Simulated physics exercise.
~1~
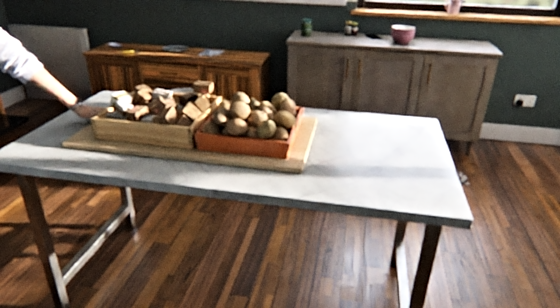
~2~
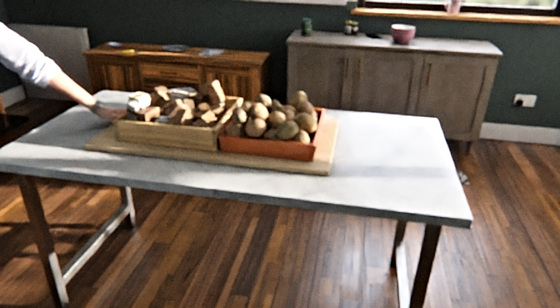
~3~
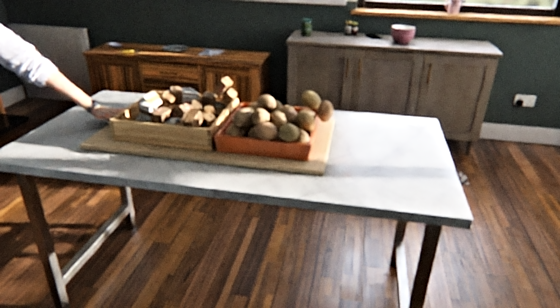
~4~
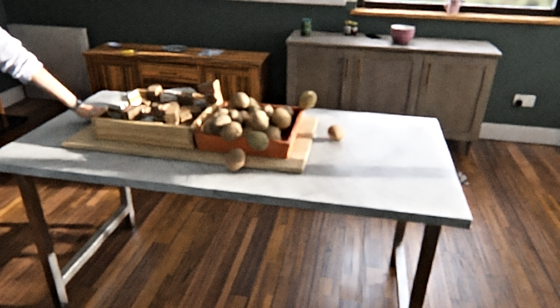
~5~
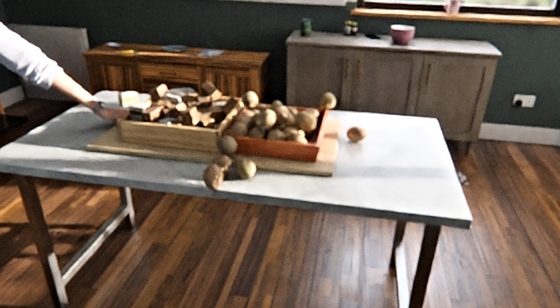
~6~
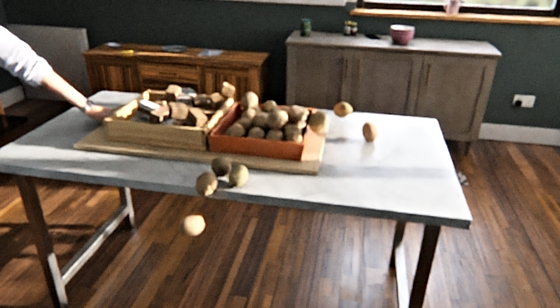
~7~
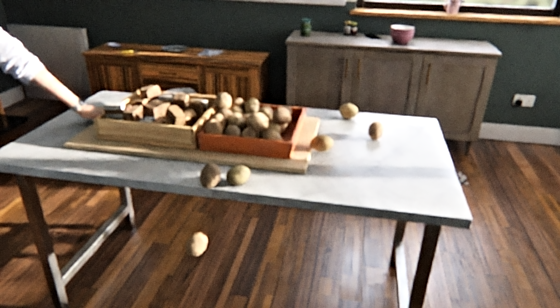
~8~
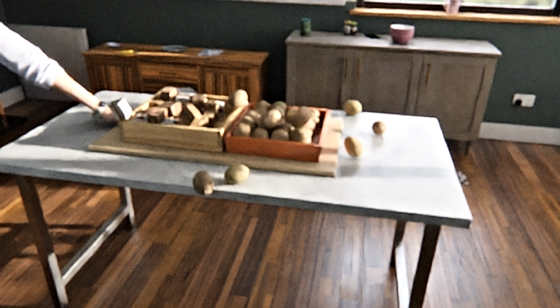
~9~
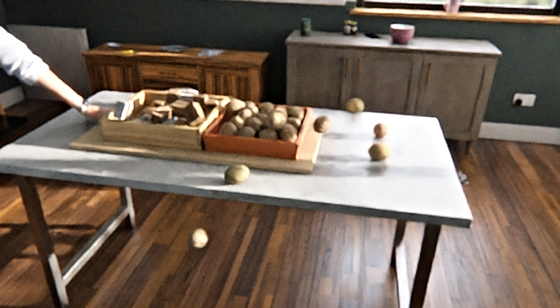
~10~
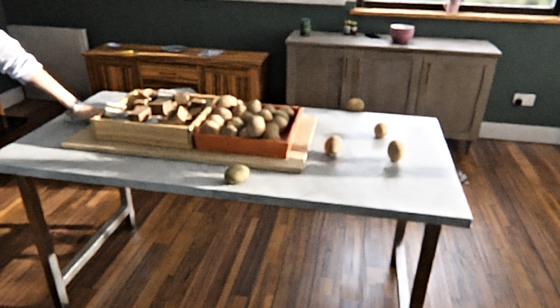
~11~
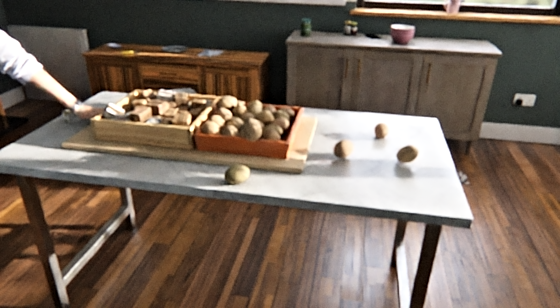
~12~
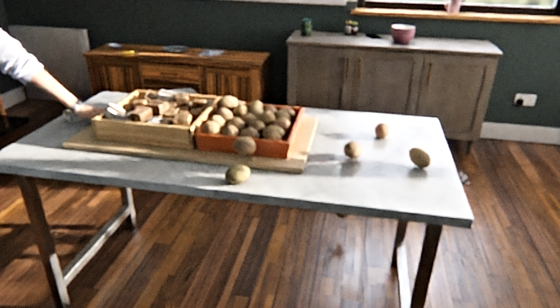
The clip shows a hand shaking a board with a wooden tray of small blocks and an orange tray of round brown pieces left and right on a table; several round pieces spill out, some dropping off the front edge, before the trays stop with a few left scattered on the tabletop.
